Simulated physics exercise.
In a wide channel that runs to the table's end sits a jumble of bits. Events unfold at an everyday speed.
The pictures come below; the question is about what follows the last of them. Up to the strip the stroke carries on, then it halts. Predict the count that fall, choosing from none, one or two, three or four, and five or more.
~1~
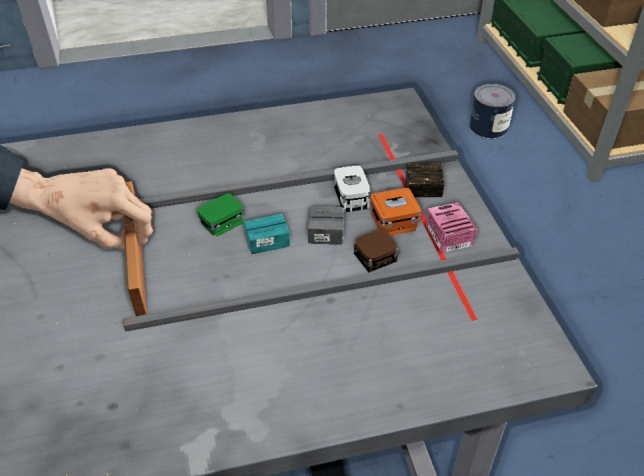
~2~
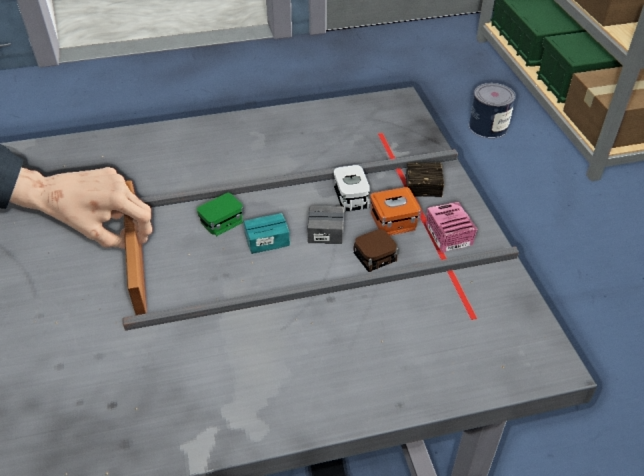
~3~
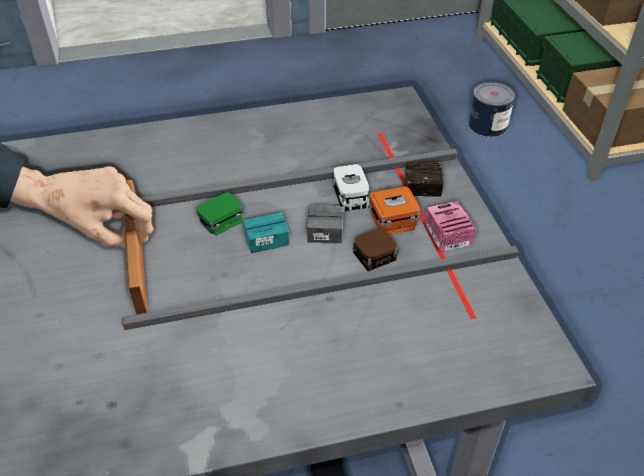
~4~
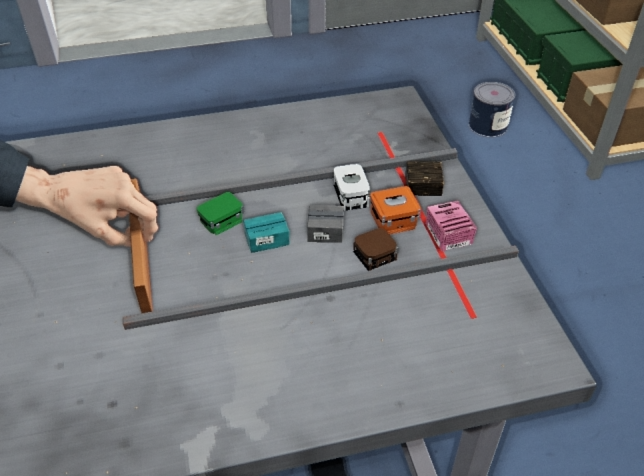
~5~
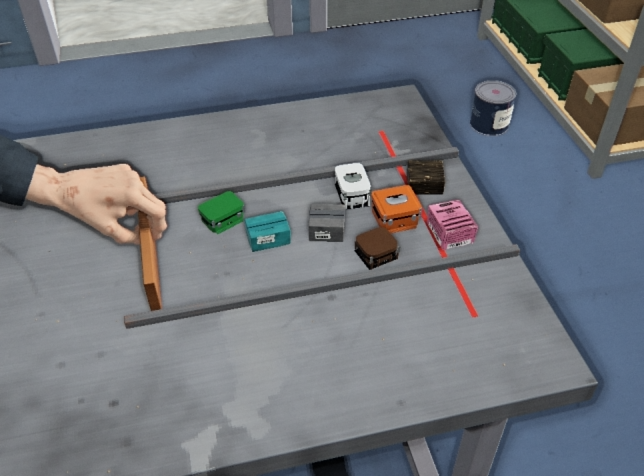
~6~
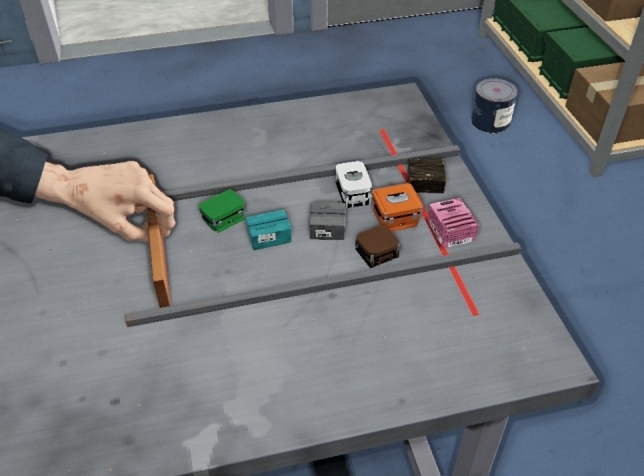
The count that fall is one or two.
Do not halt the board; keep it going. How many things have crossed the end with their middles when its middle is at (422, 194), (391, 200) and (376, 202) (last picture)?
It comes out as 2, then 0, then 0.
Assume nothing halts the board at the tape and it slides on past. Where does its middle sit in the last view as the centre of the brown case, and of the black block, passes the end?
Brown case: (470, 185); black block: (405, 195).
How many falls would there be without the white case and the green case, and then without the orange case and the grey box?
First try: 1 fallen; other try: 1.
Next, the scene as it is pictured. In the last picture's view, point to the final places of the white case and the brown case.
Final centres, first then second: (454, 164), (456, 235).
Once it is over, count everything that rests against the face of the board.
3 touch it.
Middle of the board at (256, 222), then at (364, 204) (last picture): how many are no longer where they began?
Tally: First 2; then 8.
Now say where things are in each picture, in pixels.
In the first picture, black block (425, 180); pink box (451, 227); orange case (395, 212); board (134, 247); tape (421, 214).
In the second picture, pink box (451, 227); turquoise box (267, 233).
In the third picture, orange case (394, 211); brown case (375, 250).
In the fourth picture, black block (424, 178); green case (221, 214).
In the fifth picture, pink box (452, 225); grey box (327, 223).
In the sixth picture, black block (426, 175); pink box (453, 223); orange case (397, 208); board (156, 239); tape (423, 209).
Soon after, none off yet; black block at rest near (426, 175); pink box at rest near (453, 223); orange case at rest near (397, 208).
After that, none off yet; black block at rest near (426, 175); pink box moving near (457, 223); orange case displaced a little near (411, 206).
And then, none off yet; black block displaced about its own width near (453, 171); pink box displaced about its own width near (492, 225); orange case displaced well along near (476, 194).
In the end, the number that fall off is one or two; gone, orange case and black block.
